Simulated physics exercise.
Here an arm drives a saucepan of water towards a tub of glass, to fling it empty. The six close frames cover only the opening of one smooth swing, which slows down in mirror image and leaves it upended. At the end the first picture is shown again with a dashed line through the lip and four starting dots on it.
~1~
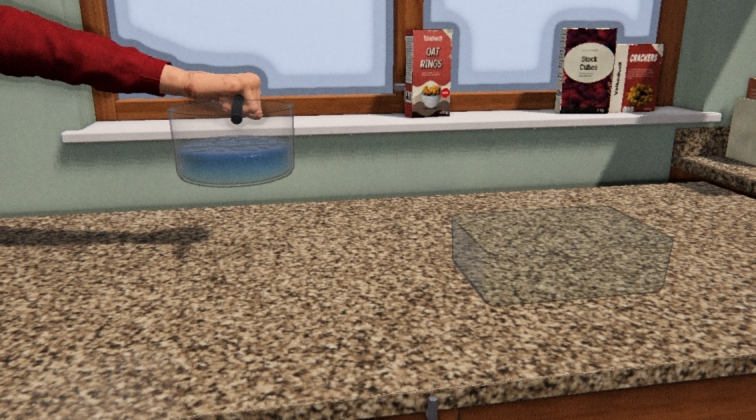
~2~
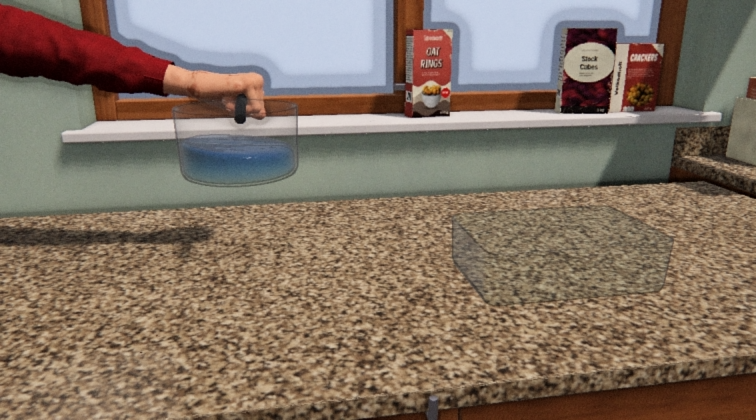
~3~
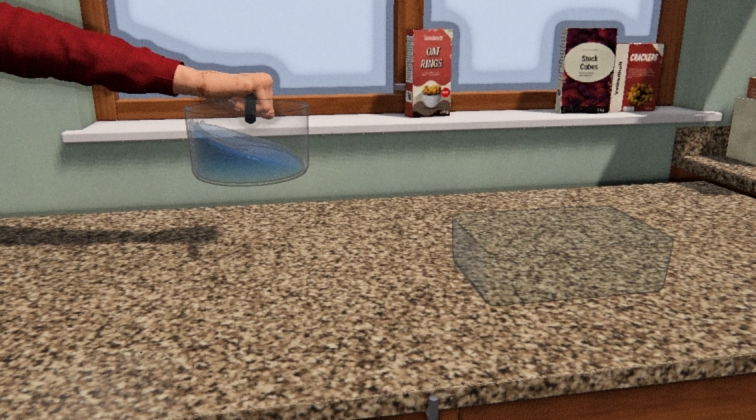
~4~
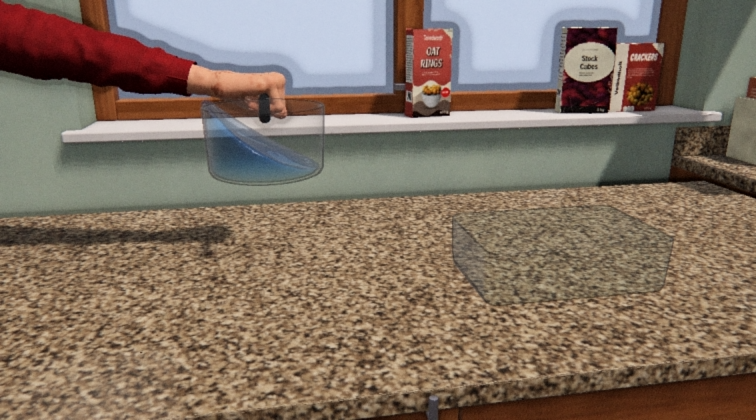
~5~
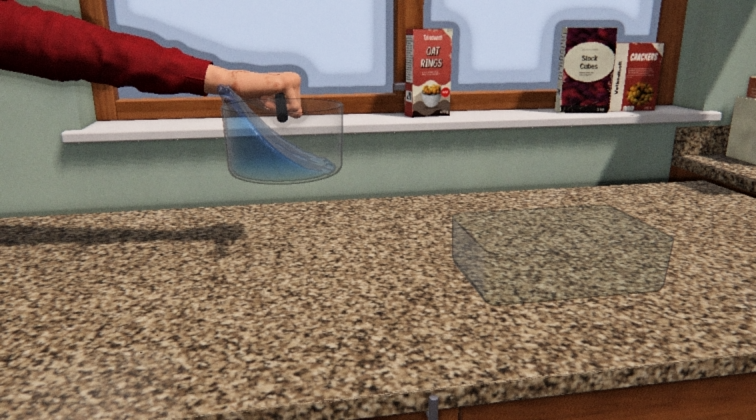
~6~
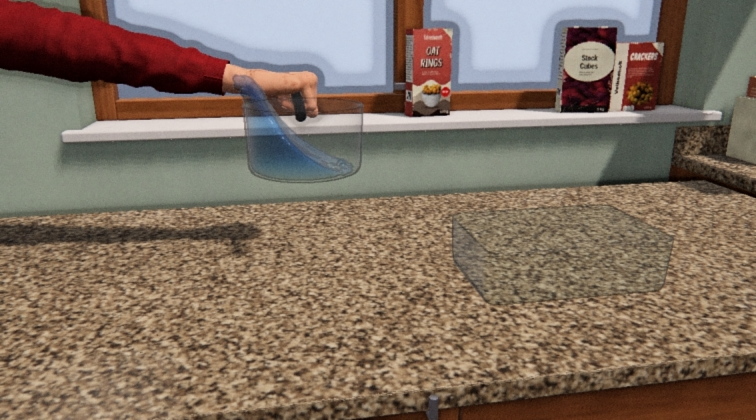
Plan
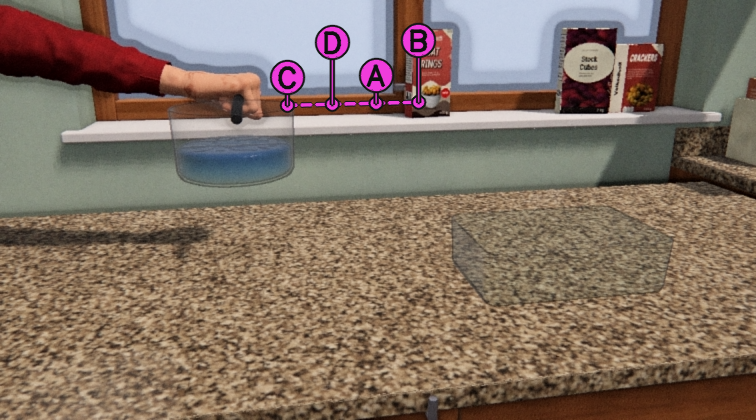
An arm in a red sleeve holds a clear, round pan of blue water at the left, above a speckled brown granite counter seen from the front in a kitchen. A clear glass tub sits at the right, with red and dark food boxes on the white windowsill behind. The hand carries the upright pan rightward, and the water surges up its left side and over the rim, while the view stays still.
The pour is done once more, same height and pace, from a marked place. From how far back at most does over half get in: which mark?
I would pick dot A.
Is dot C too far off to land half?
Yes.
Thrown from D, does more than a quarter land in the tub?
Yes.
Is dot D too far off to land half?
Yes.
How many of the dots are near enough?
Two of them.
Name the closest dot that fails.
Here it is dot D.
On the marked copy, A at (376, 103); B at (418, 102); C at (287, 105); D at (332, 104).
If A is chosen, about 79 % lands in the tub, 8 % falls short and 12 % goes beside or beyond.
If B is chosen, about 71 % lands in the tub, 3 % falls short and 26 % goes beside or beyond.
If C is chosen, about 26 % lands in the tub, 65 % falls short and 9 % goes beside or beyond.
If D is chosen, about 30 % lands in the tub, 58 % falls short and 12 % goes beside or beyond.
